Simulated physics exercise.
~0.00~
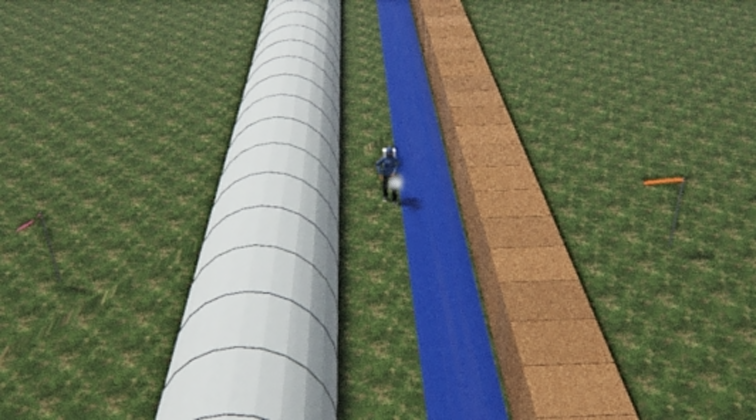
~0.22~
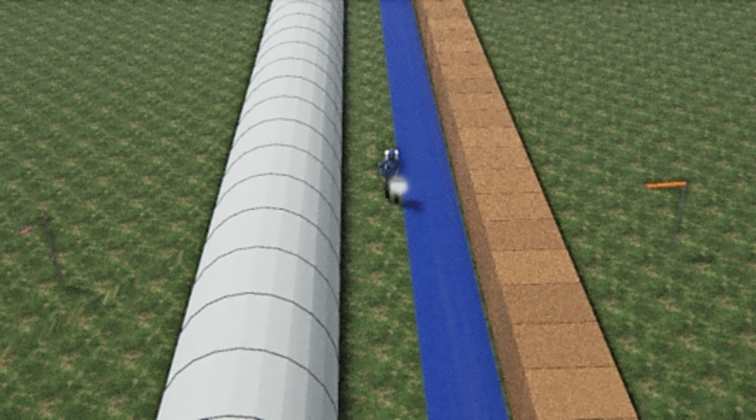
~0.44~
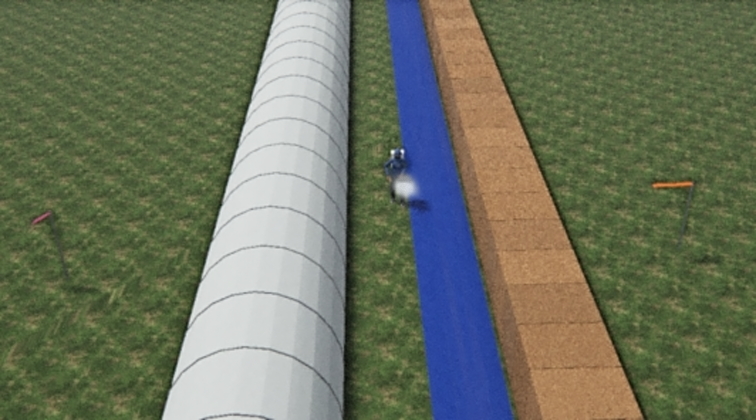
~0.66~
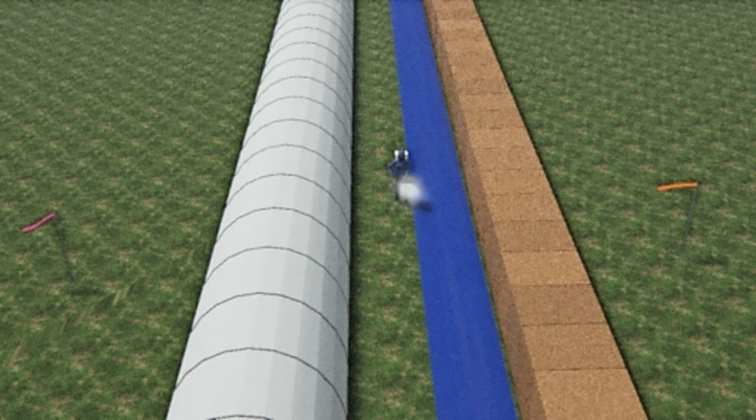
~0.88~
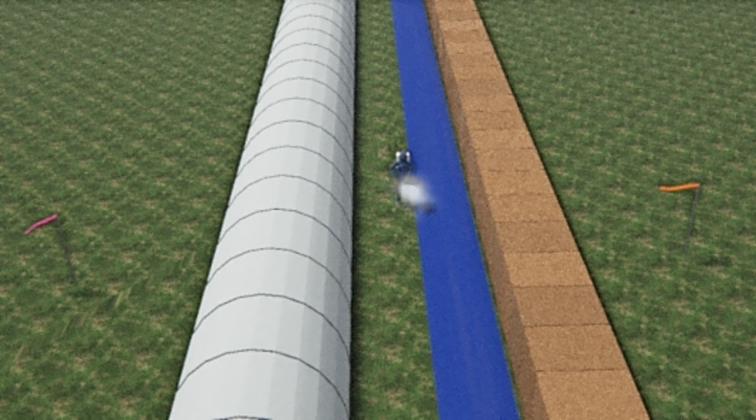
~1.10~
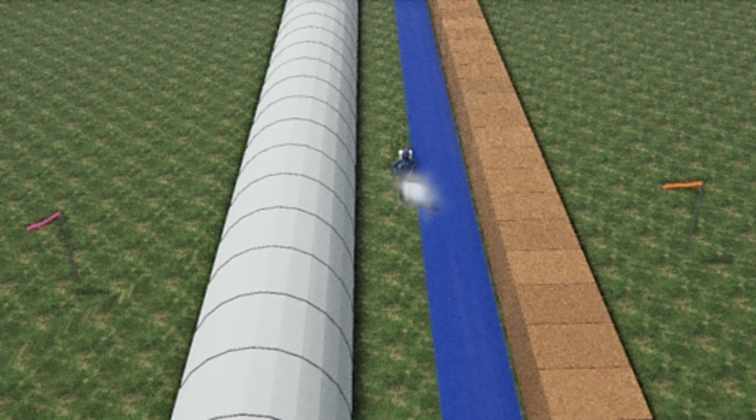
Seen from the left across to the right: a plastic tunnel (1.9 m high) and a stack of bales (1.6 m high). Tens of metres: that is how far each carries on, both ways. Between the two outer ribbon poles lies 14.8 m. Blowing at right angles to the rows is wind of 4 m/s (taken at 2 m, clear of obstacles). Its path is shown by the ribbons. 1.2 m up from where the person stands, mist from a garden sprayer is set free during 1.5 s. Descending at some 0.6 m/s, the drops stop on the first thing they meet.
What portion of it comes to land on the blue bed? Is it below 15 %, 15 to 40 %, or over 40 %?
It is above 40 %.
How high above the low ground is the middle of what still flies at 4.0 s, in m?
Roughly 0.8 m up.
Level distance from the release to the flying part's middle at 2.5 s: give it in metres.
0.5 m.
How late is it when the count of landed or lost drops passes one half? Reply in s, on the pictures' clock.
Around 4.5 seconds.
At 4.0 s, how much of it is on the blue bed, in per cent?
Estimate: Around 40 %.
After 2.5 s, 9 % lies on the blue bed; 10 % has touched down or left; the middle of what still flies is 0.8 m above the low ground, near (428, 196).
After 4.0 s, 40 % lies on the blue bed; 42 % has touched down or left; the middle of what still flies is 0.7 m above the low ground, near (444, 199).
After 8.0 s, 75 % lies on the blue bed; 84 % has touched down or left; the middle of what still flies is 0.9 m above the low ground, near (454, 189).
After 20.0 s, 82 % lies on the blue bed; 99 % has touched down or left.
After 45.0 s, 82 % lies on the blue bed; 100 % has touched down or left.
